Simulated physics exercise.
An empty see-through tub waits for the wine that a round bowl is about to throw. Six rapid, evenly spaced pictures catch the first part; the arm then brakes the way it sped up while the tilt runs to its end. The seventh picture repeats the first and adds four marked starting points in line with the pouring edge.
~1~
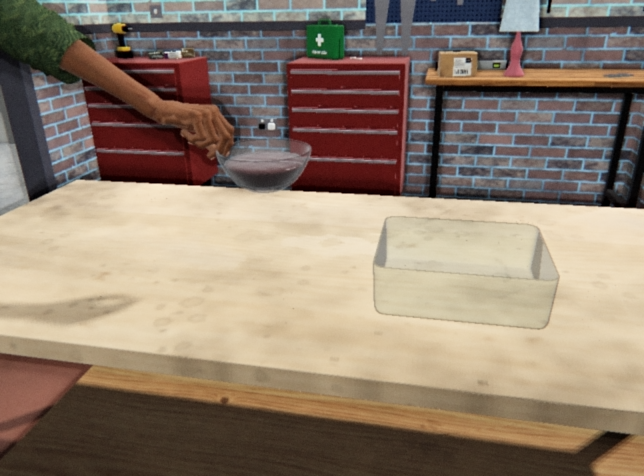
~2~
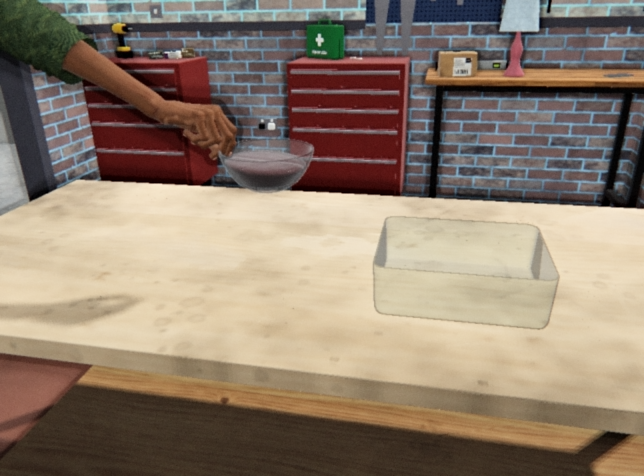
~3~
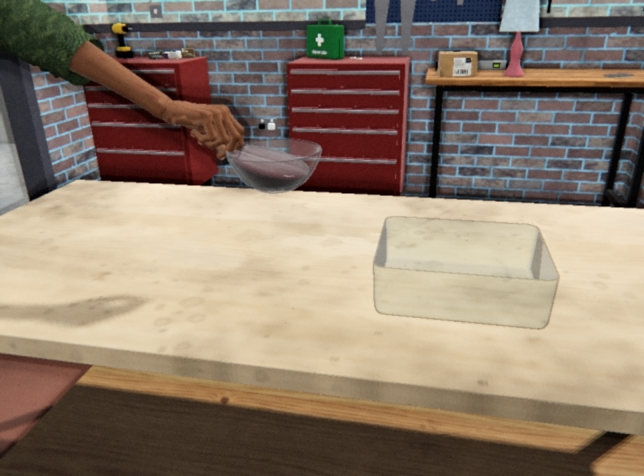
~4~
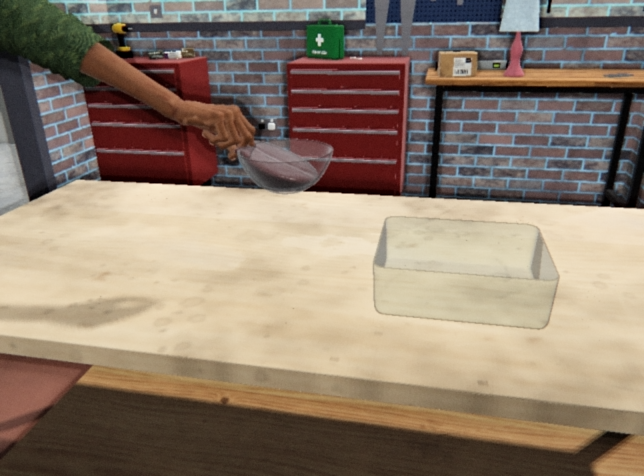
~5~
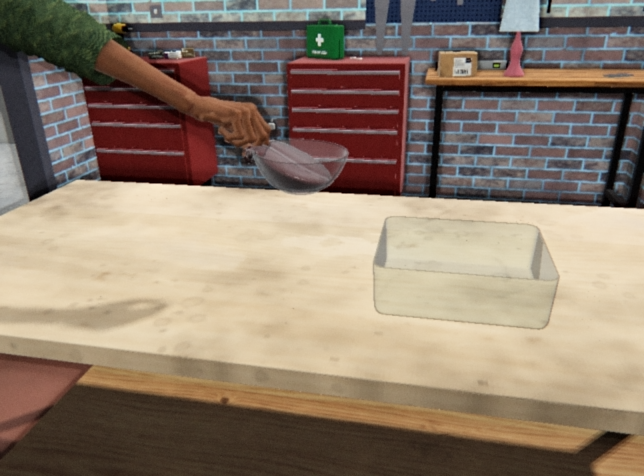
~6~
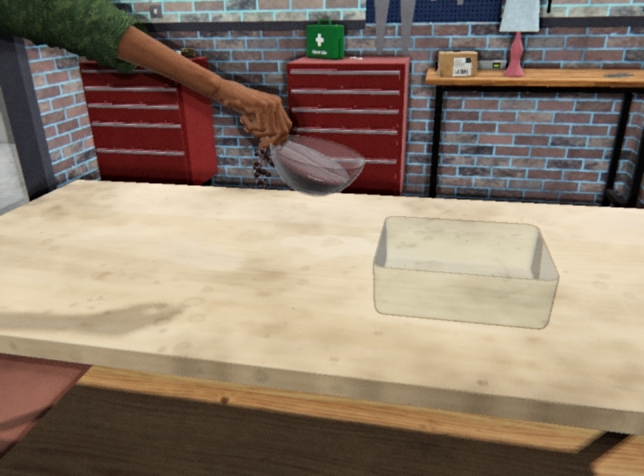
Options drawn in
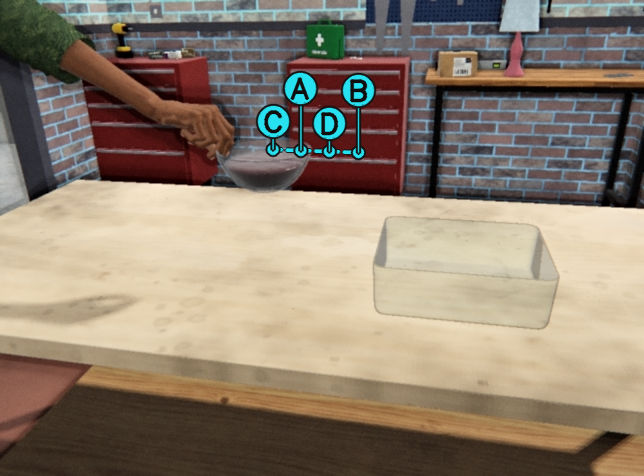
A hand at the end of a green-sleeved arm, reaching in from the upper left, carries a clear round bowl of faintly reddish liquid slowly rightward above a pale wooden table, seen from slightly above by a still camera. An empty see-through tub sits right of centre, before red drawer cabinets, a green box and a brick wall. The bowl tilts slightly, and small dark drops appear beneath its left side.
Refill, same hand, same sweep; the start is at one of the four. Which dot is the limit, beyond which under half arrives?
I would pick place C.
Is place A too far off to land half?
No, not at all.
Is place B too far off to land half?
No, not at all.
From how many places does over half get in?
All of the four.
In cyan, A at (300, 150); B at (358, 152); C at (273, 149); D at (329, 151).
If A is chosen, about 79 % lands in the tub, 8 % falls short and 12 % goes beside or beyond.
If B is chosen, about 88 % lands in the tub, 9 % falls short and 3 % goes beside or beyond.
If C is chosen, about 65 % lands in the tub, 26 % falls short and 9 % goes beside or beyond.
If D is chosen, about 79 % lands in the tub, 6 % falls short and 15 % goes beside or beyond.
